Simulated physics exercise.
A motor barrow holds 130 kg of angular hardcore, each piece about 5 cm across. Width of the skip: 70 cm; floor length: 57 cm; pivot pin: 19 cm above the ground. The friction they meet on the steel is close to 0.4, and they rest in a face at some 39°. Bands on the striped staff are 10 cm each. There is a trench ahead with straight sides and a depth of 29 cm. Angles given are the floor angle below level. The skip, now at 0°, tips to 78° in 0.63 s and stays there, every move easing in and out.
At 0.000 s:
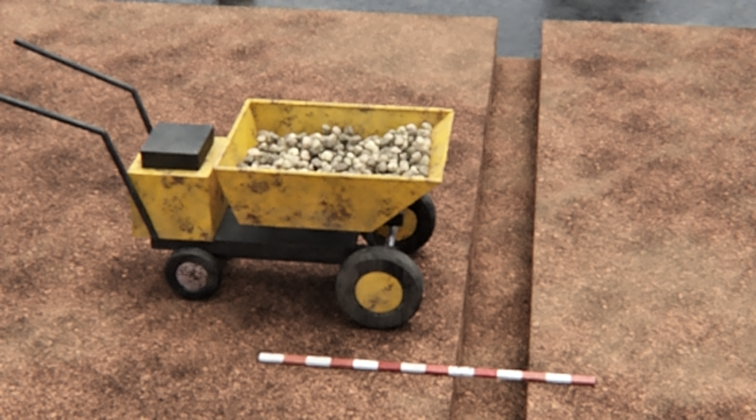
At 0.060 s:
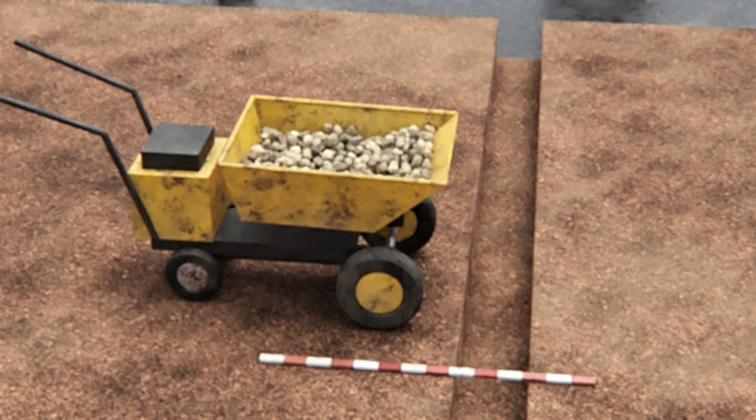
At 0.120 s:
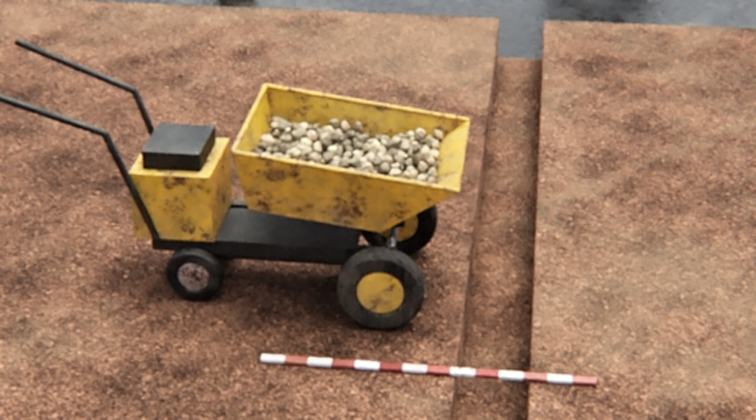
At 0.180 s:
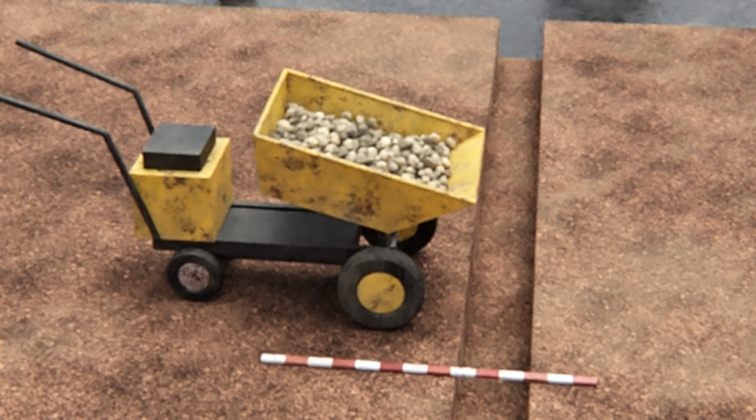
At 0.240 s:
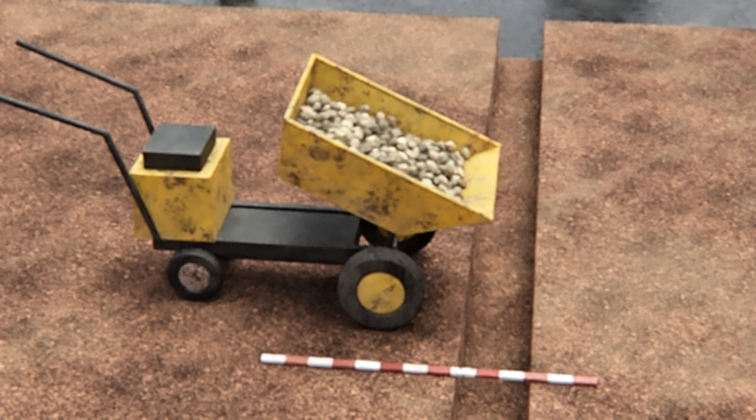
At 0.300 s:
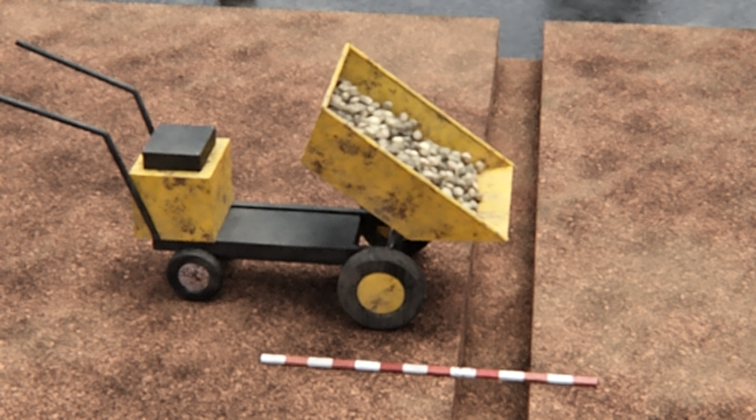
The yellow skip of a motor barrow tilts steeply toward the right, carrying pale stones.
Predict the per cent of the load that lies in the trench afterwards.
4 per cent.
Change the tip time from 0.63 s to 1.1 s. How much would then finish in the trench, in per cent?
It would be near 10 percent.
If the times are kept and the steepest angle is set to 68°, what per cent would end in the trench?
It comes out at about 25 percent.
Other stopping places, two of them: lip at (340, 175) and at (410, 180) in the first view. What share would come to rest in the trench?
From the first spot near 65, from the second near 60 per cent.
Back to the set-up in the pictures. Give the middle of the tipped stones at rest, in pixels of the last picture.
Resting centre: About (608, 298).
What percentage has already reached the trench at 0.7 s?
I'd say near 0 per cent at that time.
After 0.5 s the floor is at 65°; 100 % in the skip; the foremost stones are at (515, 251).
After 0.7 s the floor is at 78°; 69 % in the skip, 2 % in the trench, 29 % past the trench; the foremost stones are at (614, 315).
After 1.1 s the floor is at 78°; 28 % in the skip, 4 % in the trench, 68 % past the trench; the foremost stones are past the picture's edge.
After 3.0 s the floor is at 78°; 27 % in the skip, 4 % in the trench, 69 % past the trench; the foremost stones are past the picture's edge.
